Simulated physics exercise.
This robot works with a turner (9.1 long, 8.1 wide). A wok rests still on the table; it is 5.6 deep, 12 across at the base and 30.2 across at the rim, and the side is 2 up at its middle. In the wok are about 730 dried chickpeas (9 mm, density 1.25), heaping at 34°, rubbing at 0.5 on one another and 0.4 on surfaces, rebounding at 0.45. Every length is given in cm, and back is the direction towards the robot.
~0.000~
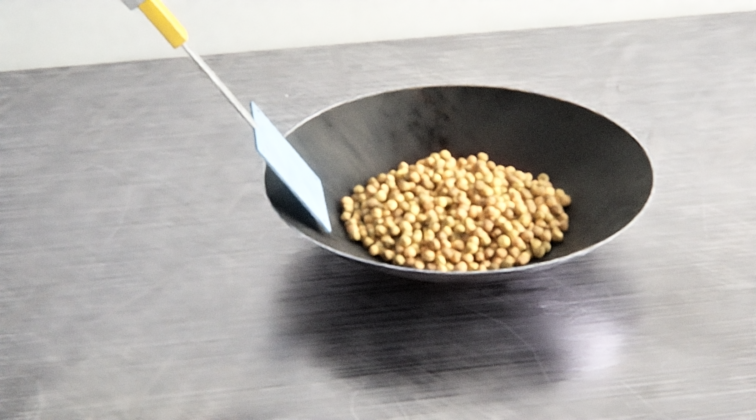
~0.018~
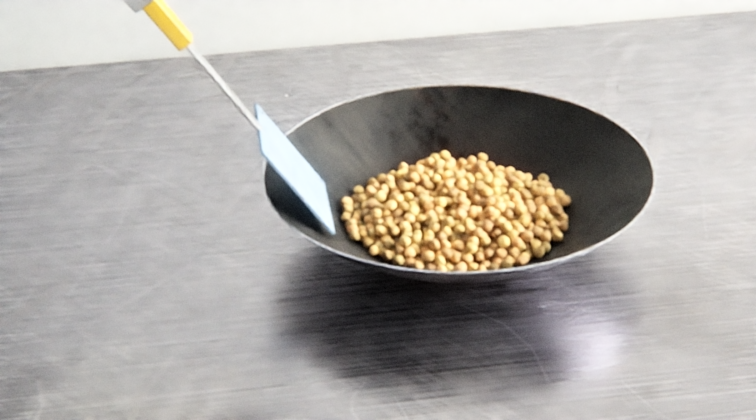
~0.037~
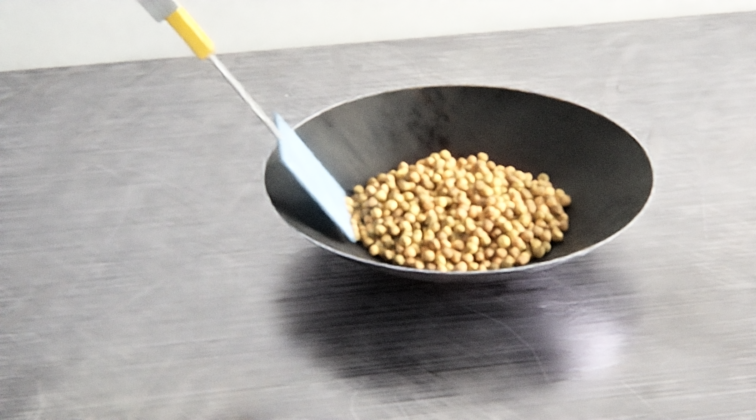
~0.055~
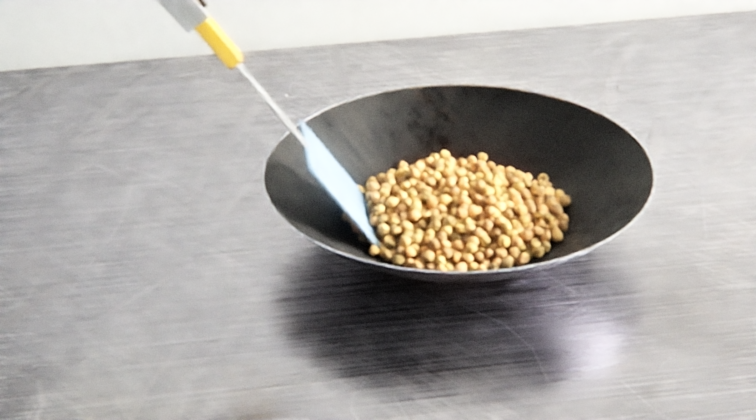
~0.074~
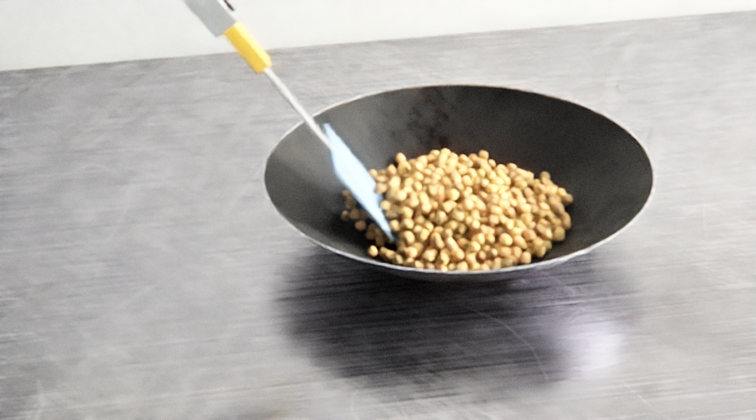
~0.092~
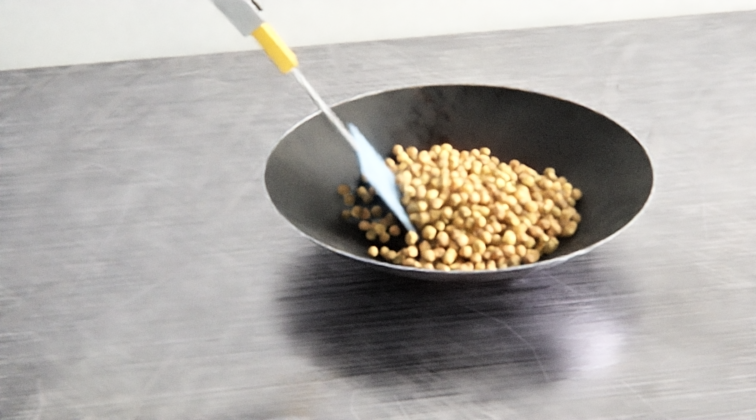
A pale blue turner with a yellow-banded handle slid rightward into a heap of chickpeas in a black wok, nudging the pile slightly while some chickpeas slipped around to its left side.
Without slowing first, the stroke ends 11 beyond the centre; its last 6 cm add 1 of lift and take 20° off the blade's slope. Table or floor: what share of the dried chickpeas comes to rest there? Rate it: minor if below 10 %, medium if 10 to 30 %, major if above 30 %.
Rating: Major.
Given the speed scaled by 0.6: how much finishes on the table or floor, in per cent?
About 15 per cent.
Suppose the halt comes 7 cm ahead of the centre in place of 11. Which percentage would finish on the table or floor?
Then roughly 5 percent would finish on the table or floor.
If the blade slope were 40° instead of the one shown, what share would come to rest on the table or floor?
Around 35 in a hundred.
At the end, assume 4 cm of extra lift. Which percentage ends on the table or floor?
Roughly 35 per cent.
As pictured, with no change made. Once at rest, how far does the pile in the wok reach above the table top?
Some 4.0 cm above the table.
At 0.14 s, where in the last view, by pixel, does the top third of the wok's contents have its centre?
(491, 195).
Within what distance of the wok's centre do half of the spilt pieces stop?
Some 32 centimetres.
After 0.14 s, sloping 57°, highest piece 8 above the table; 728 in the wok.
After 0.18 s, sloping 52°, highest piece 10 above the table; 728 in the wok.
After 0.40 s, sloping 37°, highest piece 8 above the table; 453 in the wok, 201 on the table or floor, 74 on the blade or in flight.
After 1.45 s, sloping 37°, highest piece 4 above the table; 453 in the wok, 275 on the table or floor.
In the end, 453 in the wok, 275 on the table or floor. That is 38 % on the table or floor.
